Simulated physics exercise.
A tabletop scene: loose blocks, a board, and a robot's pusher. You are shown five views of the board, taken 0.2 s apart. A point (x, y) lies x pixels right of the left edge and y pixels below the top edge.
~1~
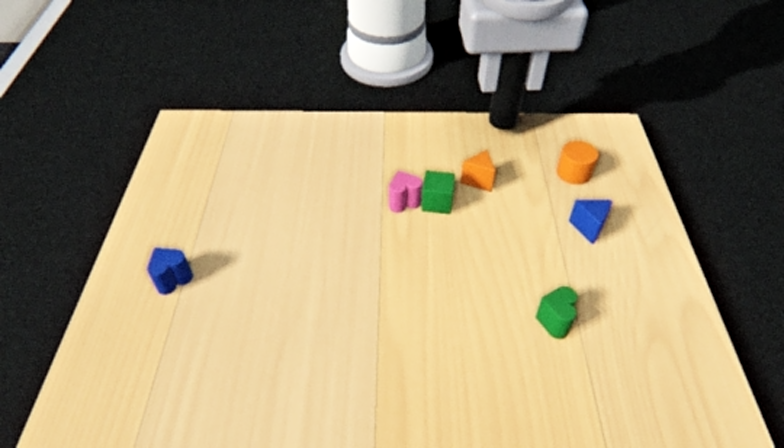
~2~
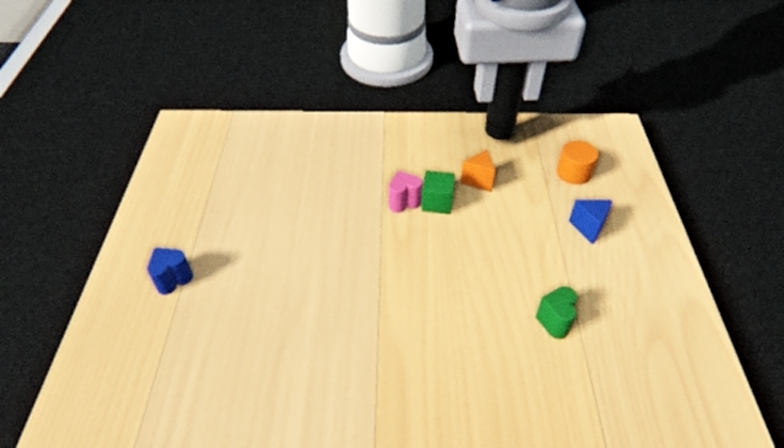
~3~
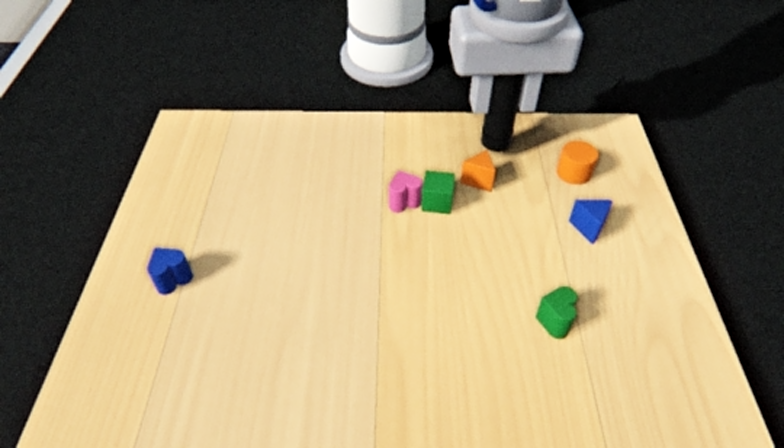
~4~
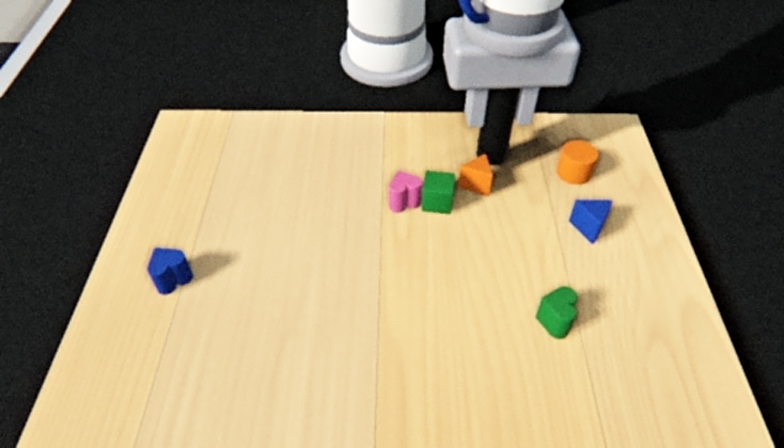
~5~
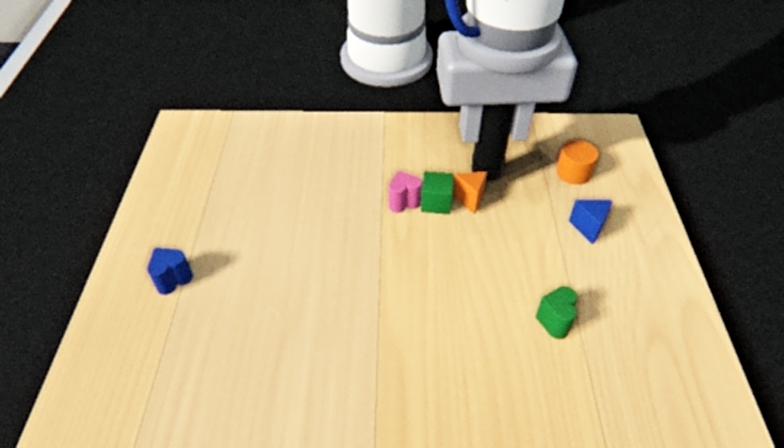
On a light wooden tabletop scattered with colorful blocks, a robot arm moved its dark pusher down from the top edge and nudged the orange triangle slightly downward, beside the green square.
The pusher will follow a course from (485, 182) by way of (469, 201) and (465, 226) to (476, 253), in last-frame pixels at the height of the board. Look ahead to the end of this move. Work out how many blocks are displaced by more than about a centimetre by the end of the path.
It should be one, as far as I can tell.
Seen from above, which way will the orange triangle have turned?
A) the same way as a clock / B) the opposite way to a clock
The one that fits is A, the same way as a clock.
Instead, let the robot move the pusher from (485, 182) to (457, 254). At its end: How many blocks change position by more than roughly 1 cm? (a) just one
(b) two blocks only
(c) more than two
a (just one)
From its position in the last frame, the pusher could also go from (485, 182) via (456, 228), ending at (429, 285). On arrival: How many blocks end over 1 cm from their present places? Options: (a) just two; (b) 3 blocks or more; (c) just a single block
The correct letter is c.
On the path given first. One third of the way, pusher at (470, 192); orange triangle at (458, 198), turned 55° clockwise.
Two thirds of the way, pusher at (467, 216); green square at (436, 184), turned 15° clockwise; orange triangle at (446, 218), turned 60° clockwise.
At the end, pusher at (477, 243); pink heart-shaped block still; green square at (436, 184), turned 15° clockwise; orange triangle at (444, 222), turned 80° clockwise.
